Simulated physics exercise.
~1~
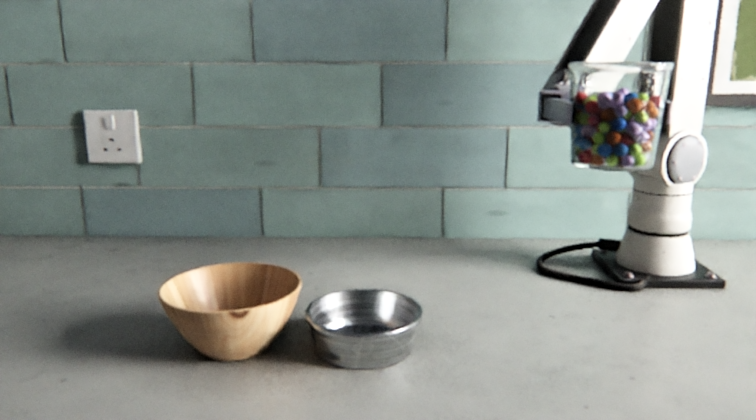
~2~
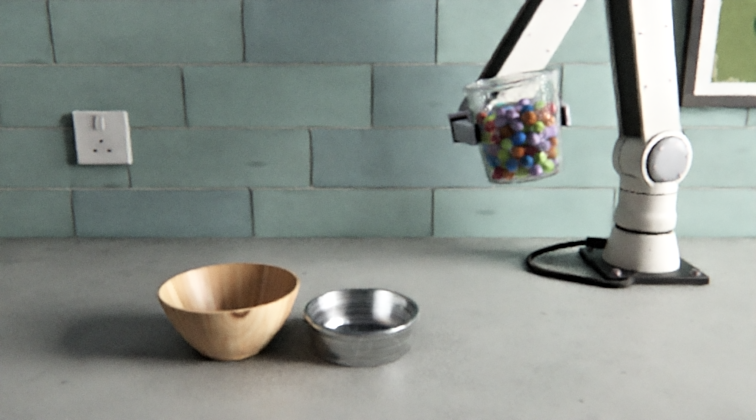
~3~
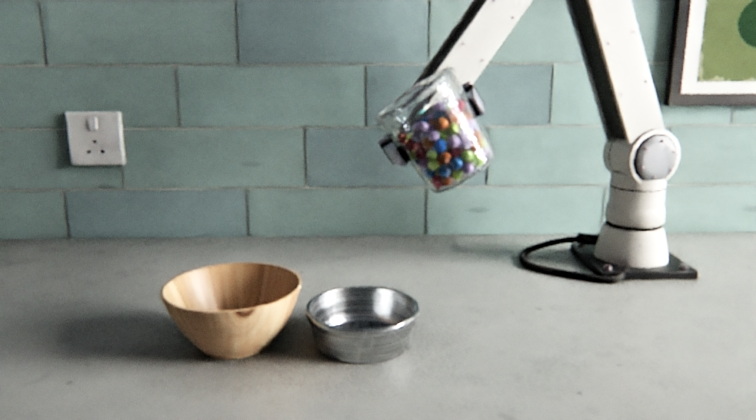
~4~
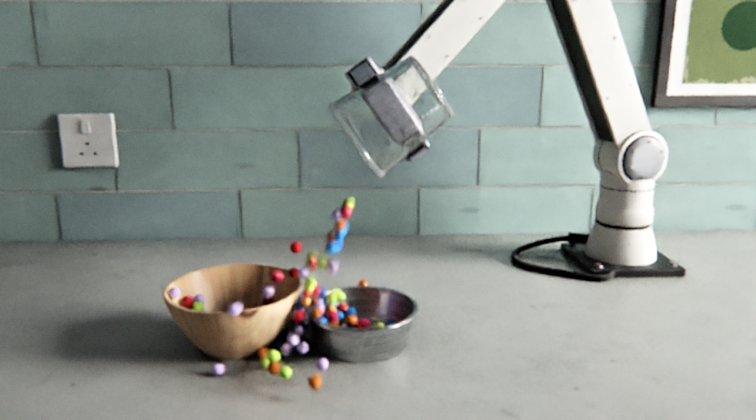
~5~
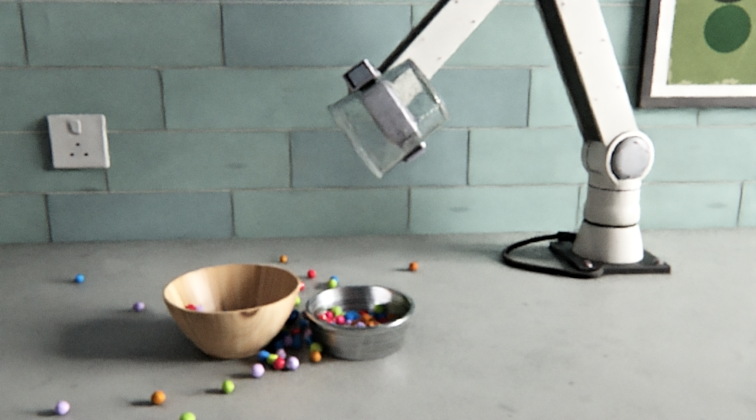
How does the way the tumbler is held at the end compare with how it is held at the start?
At the start the arm holds the tumbler upright, but by the end it is turned upside down.
At the start, a robot arm on the right holds a clear tumbler full of colourful round sweets upright above a grey counter, where a wooden bowl and a metal bowl sit side by side. The arm carries the tumbler left and begins to lean it. It tilts further as it nears the bowls, then tips right over, and the sweets pour down between the two bowls. Some land in each bowl while others bounce onto the counter. At the end, the emptied tumbler hangs upside down, with sweets in both bowls and many scattered around them.
